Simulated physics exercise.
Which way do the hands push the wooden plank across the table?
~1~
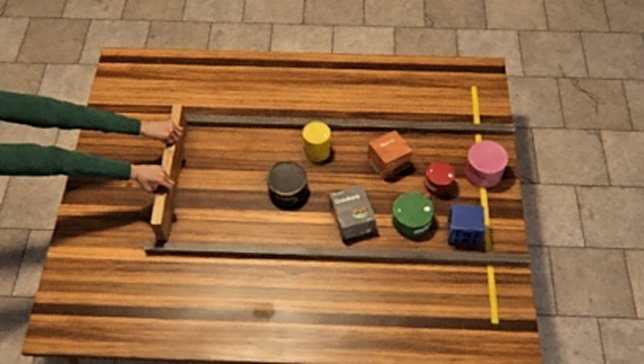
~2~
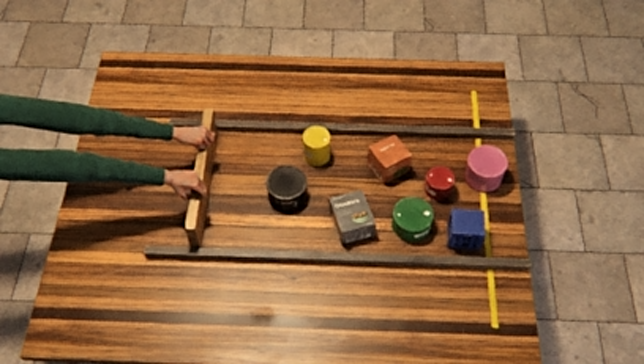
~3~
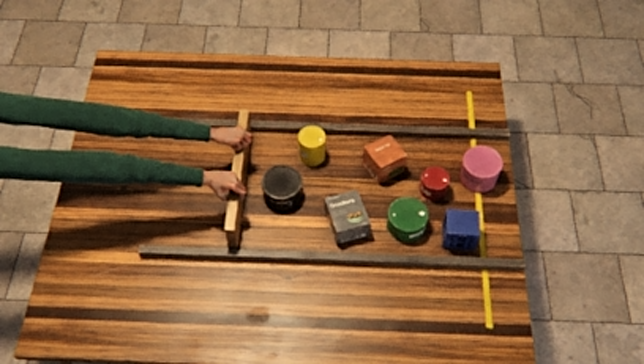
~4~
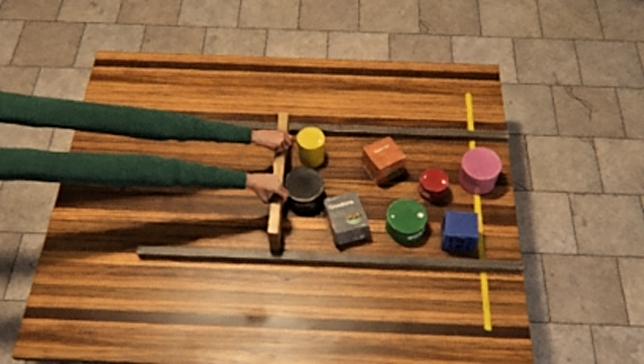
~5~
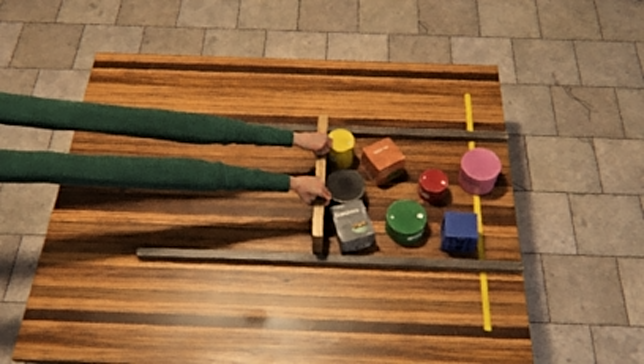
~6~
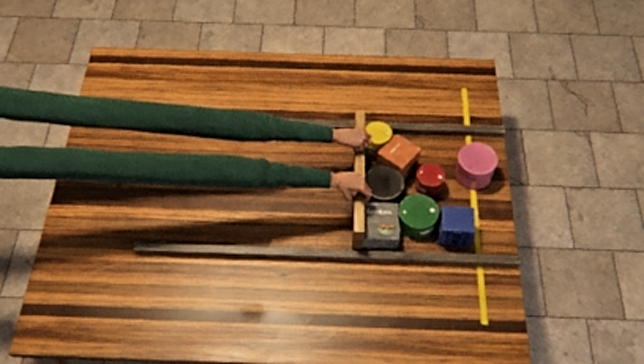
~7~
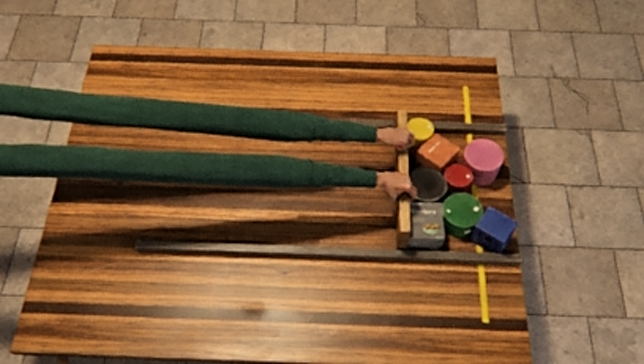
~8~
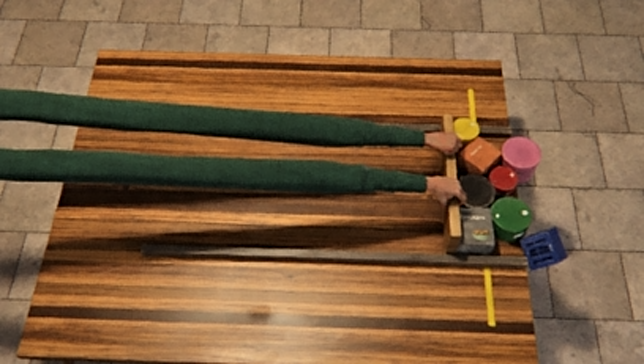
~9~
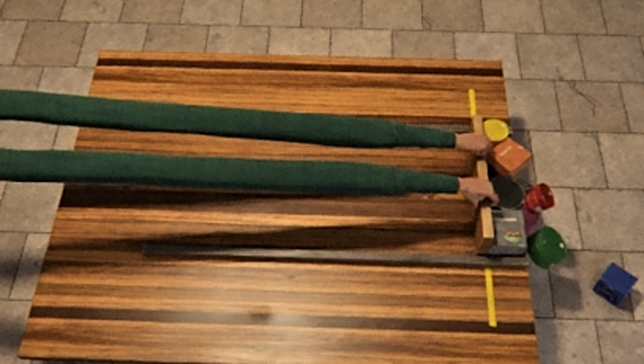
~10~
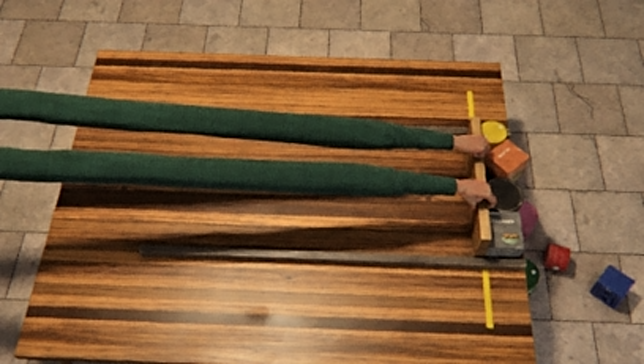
They push the plank to the right, toward the yellow tape near the table's edge.
